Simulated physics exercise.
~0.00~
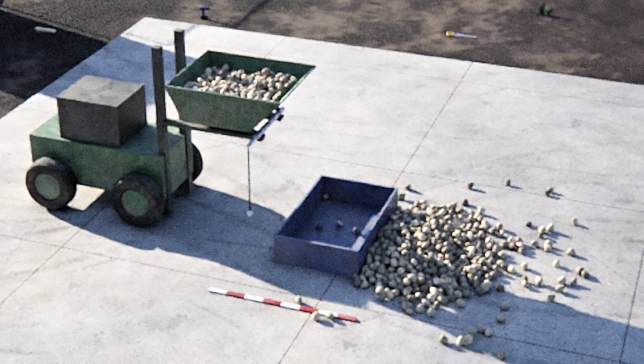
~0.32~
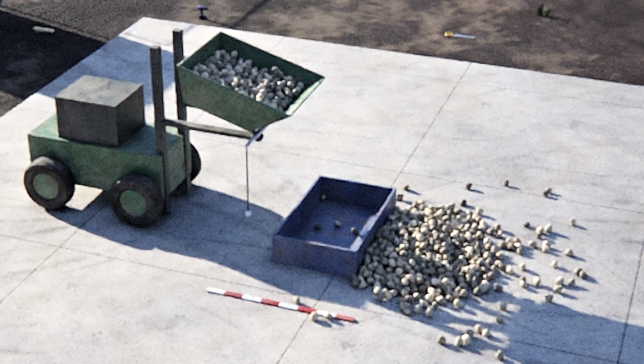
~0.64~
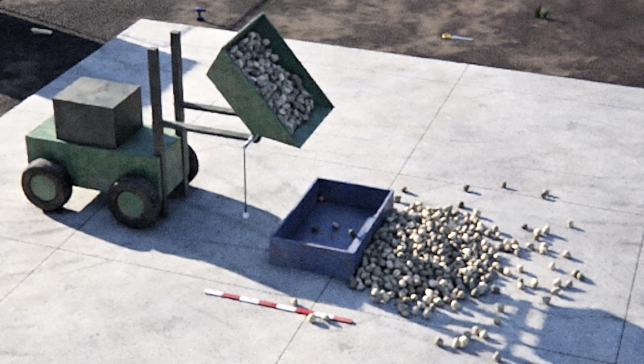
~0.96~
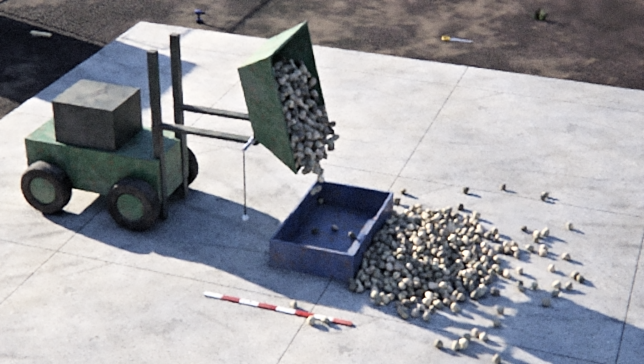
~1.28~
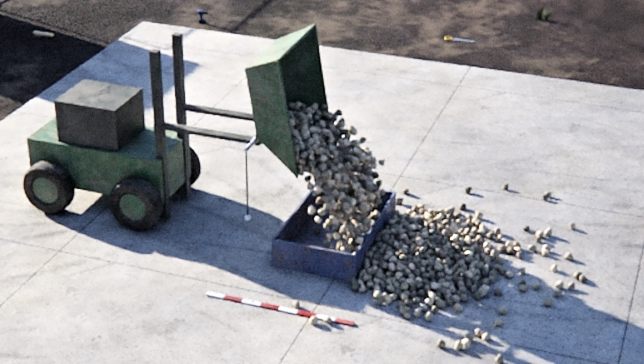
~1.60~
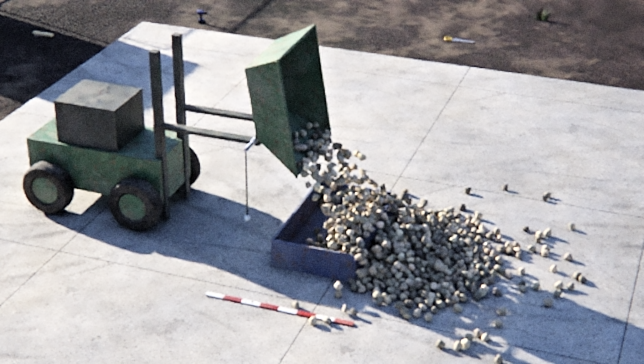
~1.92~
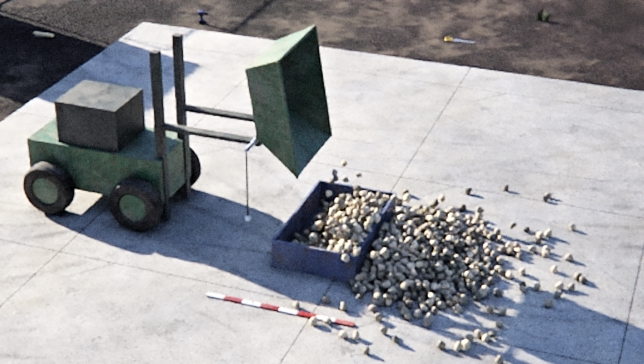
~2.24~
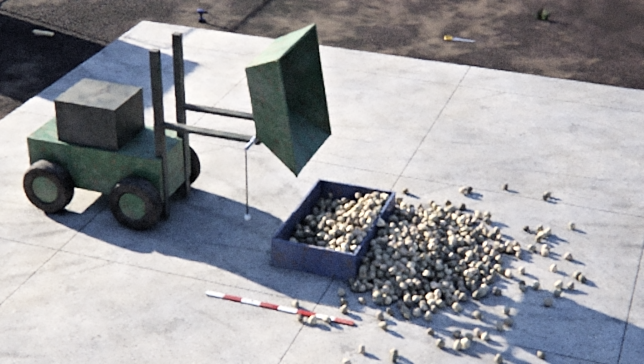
Green fork truck tipping its skip and pouring rounded stones into a blue bin, some spilling over onto the heap beside it.
